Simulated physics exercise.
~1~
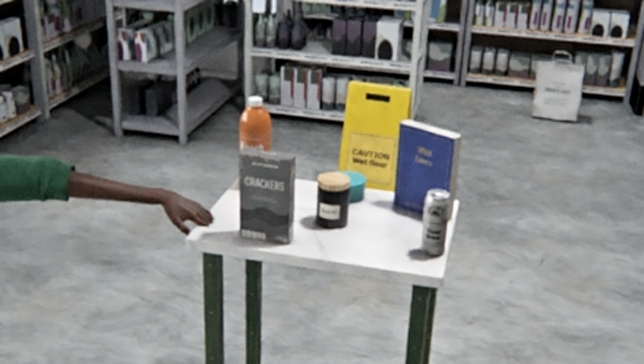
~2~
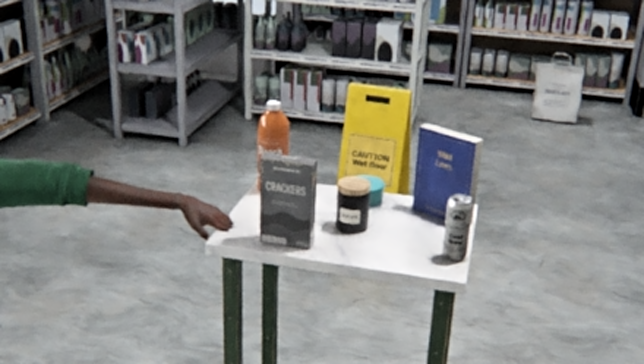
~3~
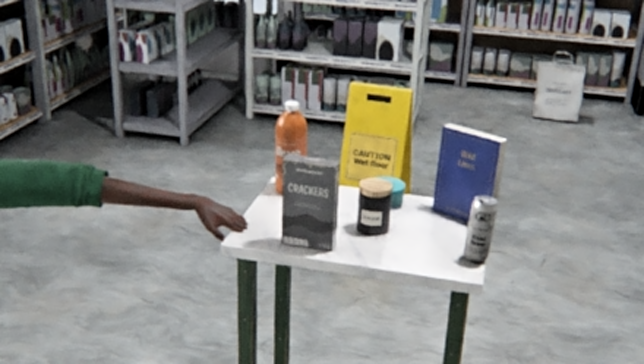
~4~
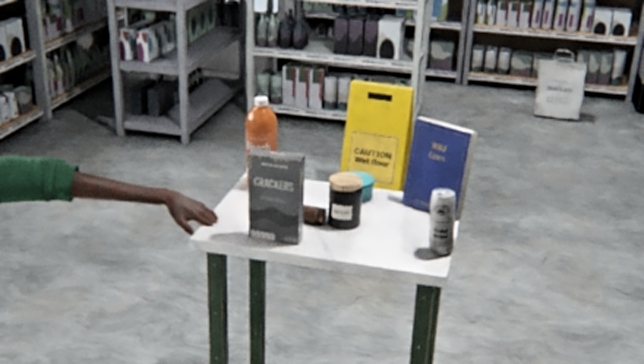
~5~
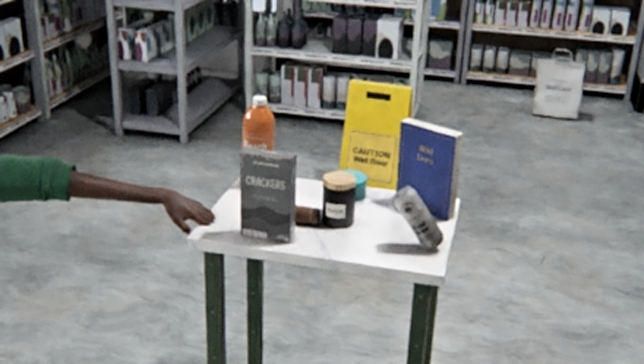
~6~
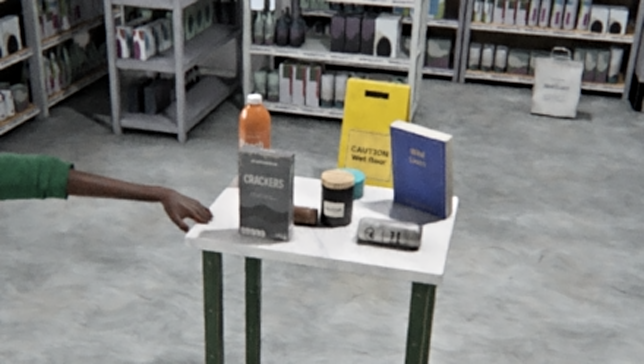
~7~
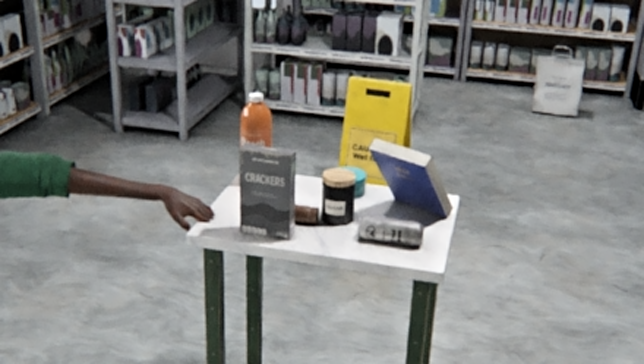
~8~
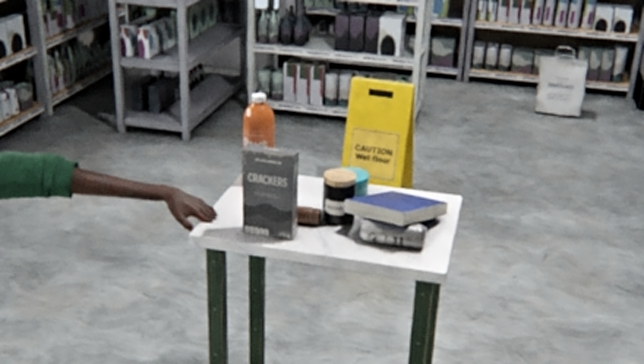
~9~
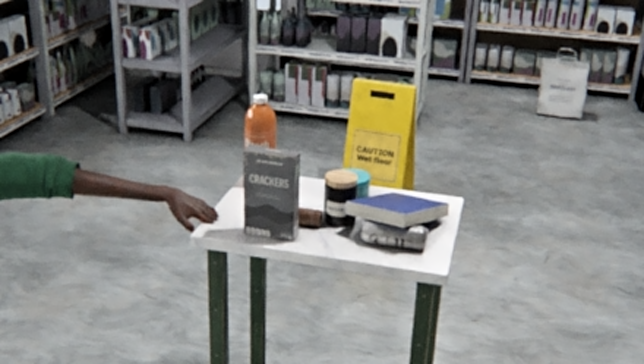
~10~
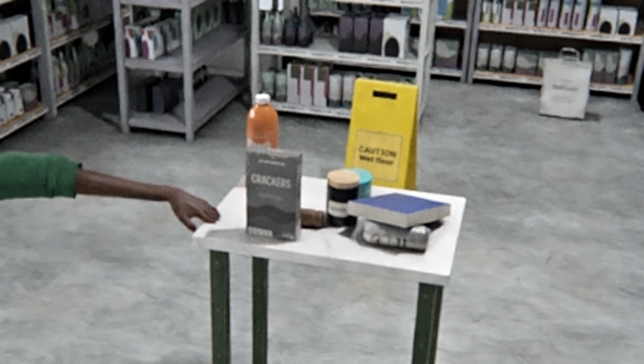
A small white table slid right and was jerked back left by a hand on its edge, toppling the brown shaker, then the can, and finally the blue book, which ended lying over the can while the crackers, jar, tub and orange bottle stayed upright.
